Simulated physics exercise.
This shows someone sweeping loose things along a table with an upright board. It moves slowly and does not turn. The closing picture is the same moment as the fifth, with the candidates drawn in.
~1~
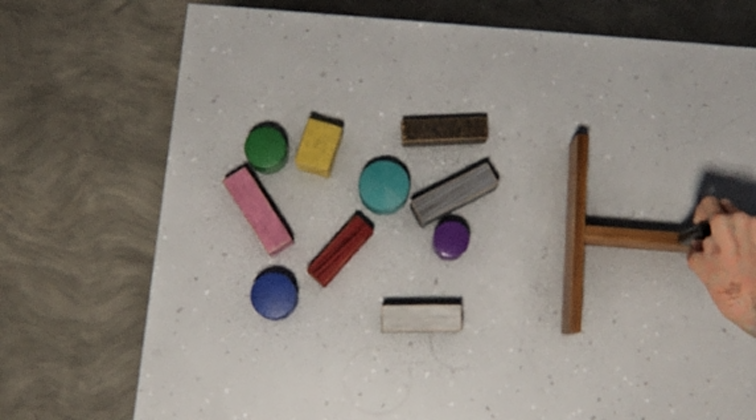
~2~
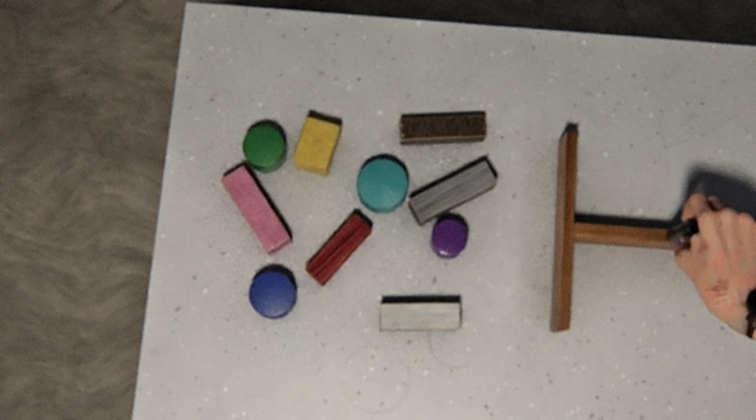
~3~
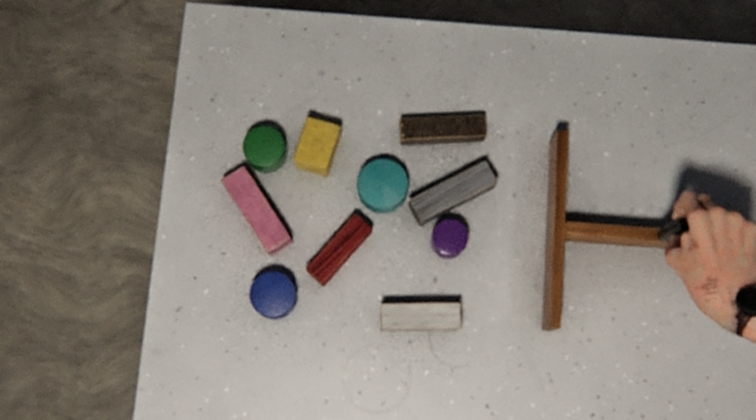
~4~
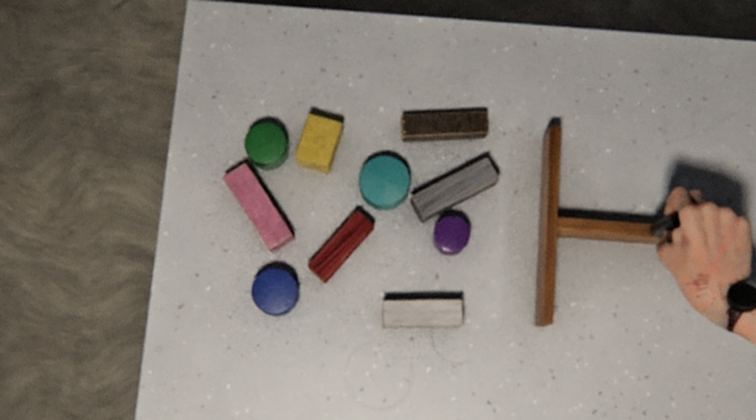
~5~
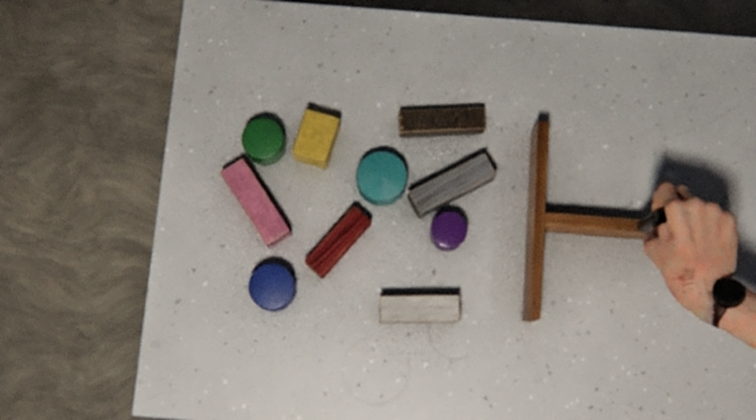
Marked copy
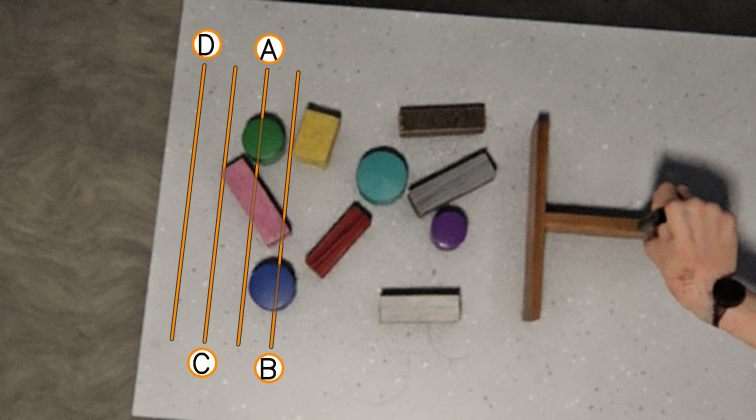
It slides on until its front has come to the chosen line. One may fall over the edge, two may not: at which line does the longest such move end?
At A, and not beyond.
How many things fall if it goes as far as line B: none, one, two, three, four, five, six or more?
In all, none.
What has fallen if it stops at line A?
The blue tin.
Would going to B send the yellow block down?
By then, no.
On the copy, A at (253, 203); B at (285, 206); C at (221, 201); D at (189, 198).
On A. First, board (436, 210); black bar (392, 113); white bar (382, 305).
Then, board (333, 202); blue tin (219, 284); green tin (240, 133).
Finally, board (254, 196); blue tin over the edge; pink bar (176, 195); one fallen.
By contrast, B is within the limit but short; C drops three; D drops six.
